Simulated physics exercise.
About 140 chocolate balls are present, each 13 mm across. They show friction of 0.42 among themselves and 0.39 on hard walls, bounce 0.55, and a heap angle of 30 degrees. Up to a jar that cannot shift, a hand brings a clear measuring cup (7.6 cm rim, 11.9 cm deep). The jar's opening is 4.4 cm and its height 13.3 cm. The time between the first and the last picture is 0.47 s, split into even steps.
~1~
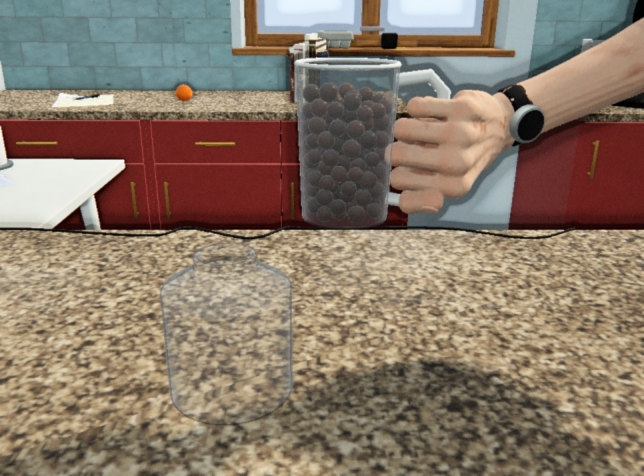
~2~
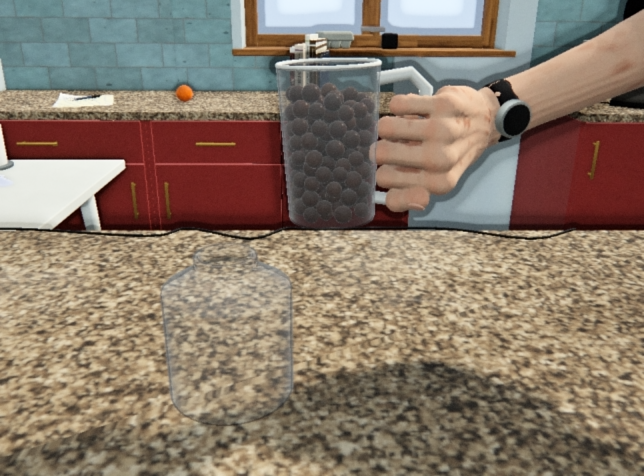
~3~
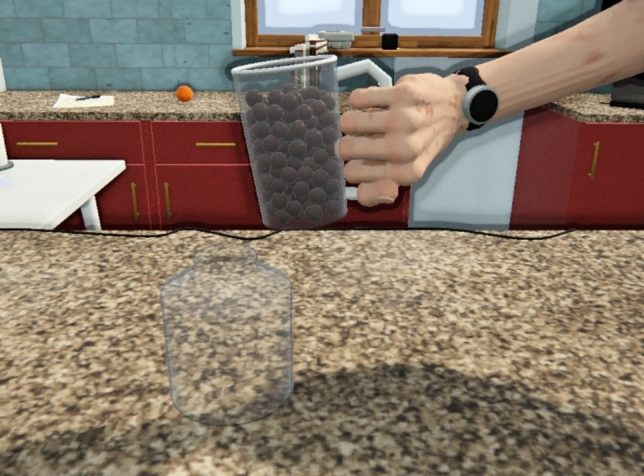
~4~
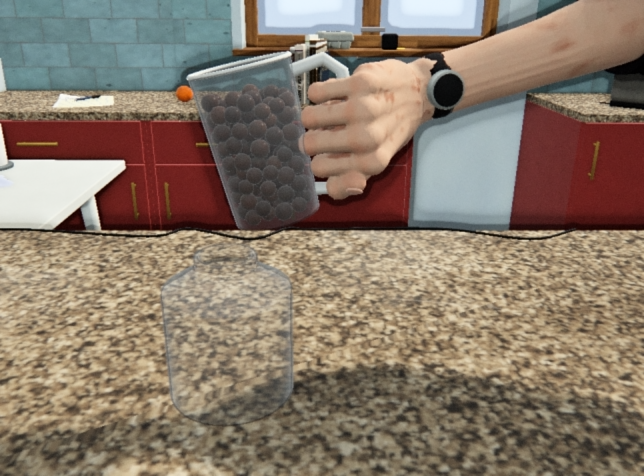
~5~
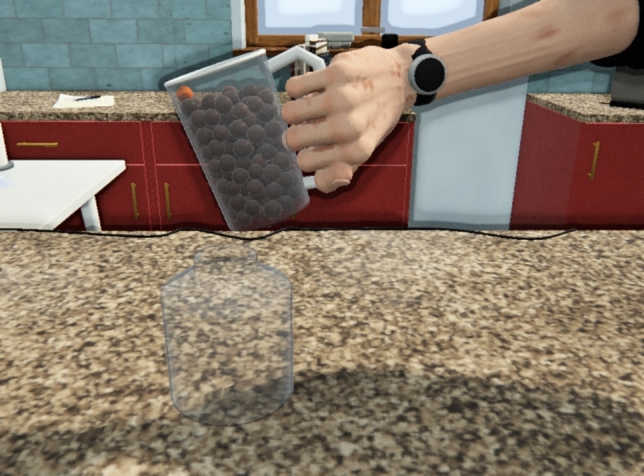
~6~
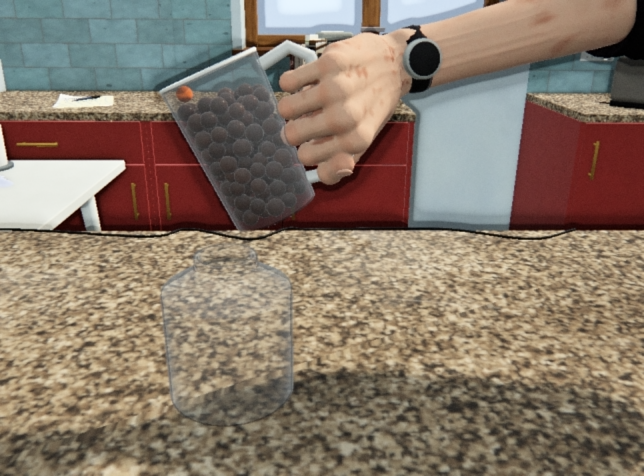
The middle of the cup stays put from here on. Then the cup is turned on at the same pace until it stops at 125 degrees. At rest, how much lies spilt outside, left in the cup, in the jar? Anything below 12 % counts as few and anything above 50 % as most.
Spilt: Most; still above: Few; jar: Few.
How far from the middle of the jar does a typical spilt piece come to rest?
22 cm.
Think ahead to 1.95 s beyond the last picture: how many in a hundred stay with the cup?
Roughly 0 per cent of the load.
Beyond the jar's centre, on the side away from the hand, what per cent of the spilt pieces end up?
That comes to roughly 100 percent.
Then, 0.81 s after the last picture, tilt 71 degrees; the cup holds 100 %, the jar 0 %.
Then, 1.35 s after the last picture, tilt 102 degrees; the cup holds 90 %, the jar 0 %.
Then, 1.95 s after the last picture, tilt 125 degrees; the cup holds 0 %, the jar 0 %.
In the end, spilt 100 %, still above 0 %, jar 0 %.
